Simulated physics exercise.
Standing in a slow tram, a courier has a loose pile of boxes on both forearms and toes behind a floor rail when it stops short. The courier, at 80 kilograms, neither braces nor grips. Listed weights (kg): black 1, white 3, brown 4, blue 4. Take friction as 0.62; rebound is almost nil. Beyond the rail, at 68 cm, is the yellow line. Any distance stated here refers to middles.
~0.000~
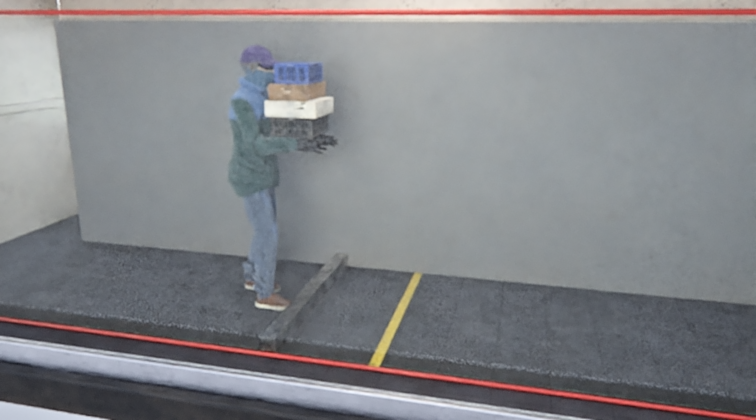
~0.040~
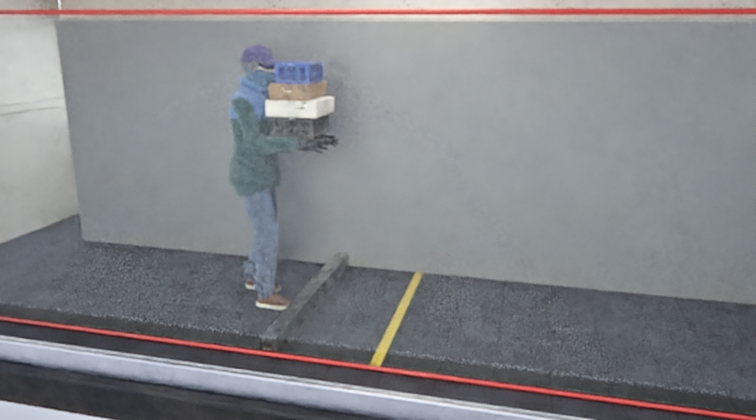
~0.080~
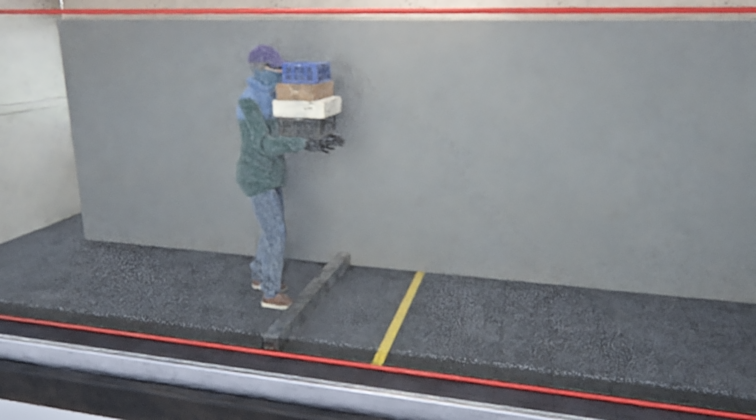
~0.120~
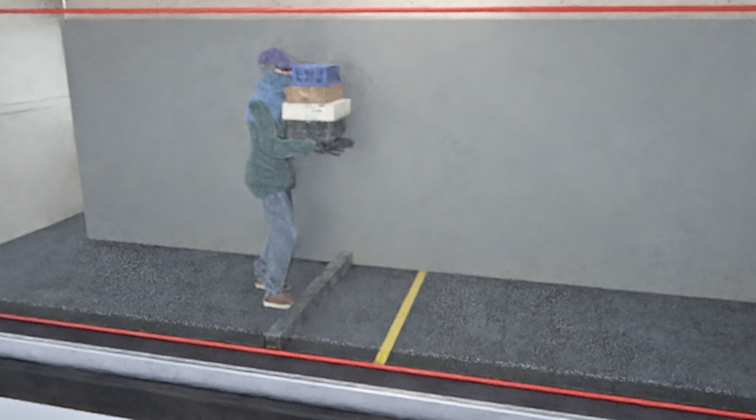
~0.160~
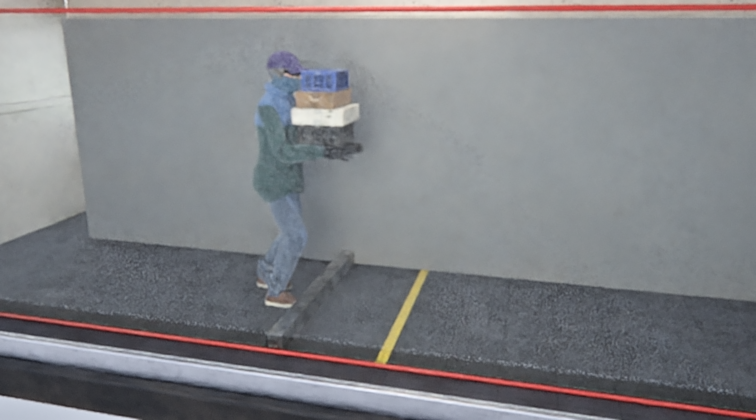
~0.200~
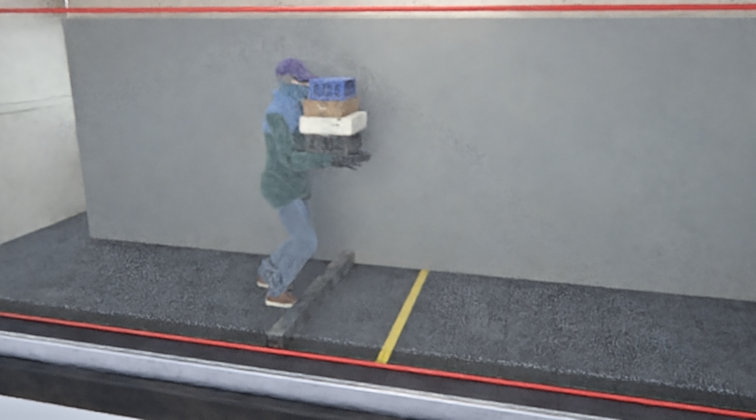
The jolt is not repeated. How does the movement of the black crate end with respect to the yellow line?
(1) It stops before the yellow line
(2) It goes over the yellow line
1, it stops before the yellow line.
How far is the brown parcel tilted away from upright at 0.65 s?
Roughly 30 degrees.
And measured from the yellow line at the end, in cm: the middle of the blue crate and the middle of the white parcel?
Both go past - the blue crate by 100 cm and the white parcel by 10 cm.
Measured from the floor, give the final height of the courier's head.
About 20 cm up.
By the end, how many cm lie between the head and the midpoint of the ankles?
Head to ankle midpoint comes to around 60 cm.
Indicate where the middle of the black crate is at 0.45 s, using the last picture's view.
You'd see it close to (375, 238) then.
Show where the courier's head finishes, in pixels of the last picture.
Around (390, 274).
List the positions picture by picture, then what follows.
Black crate (300, 124), blue crate (299, 73), yellow line (385, 344), in the first picture.
Black crate (301, 124), blue crate (300, 72), in the second picture.
Black crate (308, 124), blue crate (307, 72), in the third picture.
Black crate (318, 127), blue crate (317, 75), in the fourth picture.
Black crate (326, 132), blue crate (326, 80), in the fifth picture.
Black crate (334, 140), blue crate (334, 88), yellow line (392, 340). Everything loose set off at about 1.2 m/s, in the sixth picture.
After 0.45 s the black crate is 22 cm short of the yellow line, tilted 15°, near (375, 238) in the last picture's view; the blue crate 17 cm short of the yellow line, tilted 15°.
After 0.65 s the black crate is 11 cm short of the yellow line, tilted 35°, near (389, 291) in the last picture's view; the blue crate 24 cm past the yellow line, tilted 15°.
After 0.95 s the black crate is 13 cm short of the yellow line, tilted 5°, near (388, 298) in the last picture's view.
After 2.9 s, black crate stops short of the yellow line; white parcel crosses the yellow line; brown parcel crosses the yellow line; blue crate crosses the yellow line.
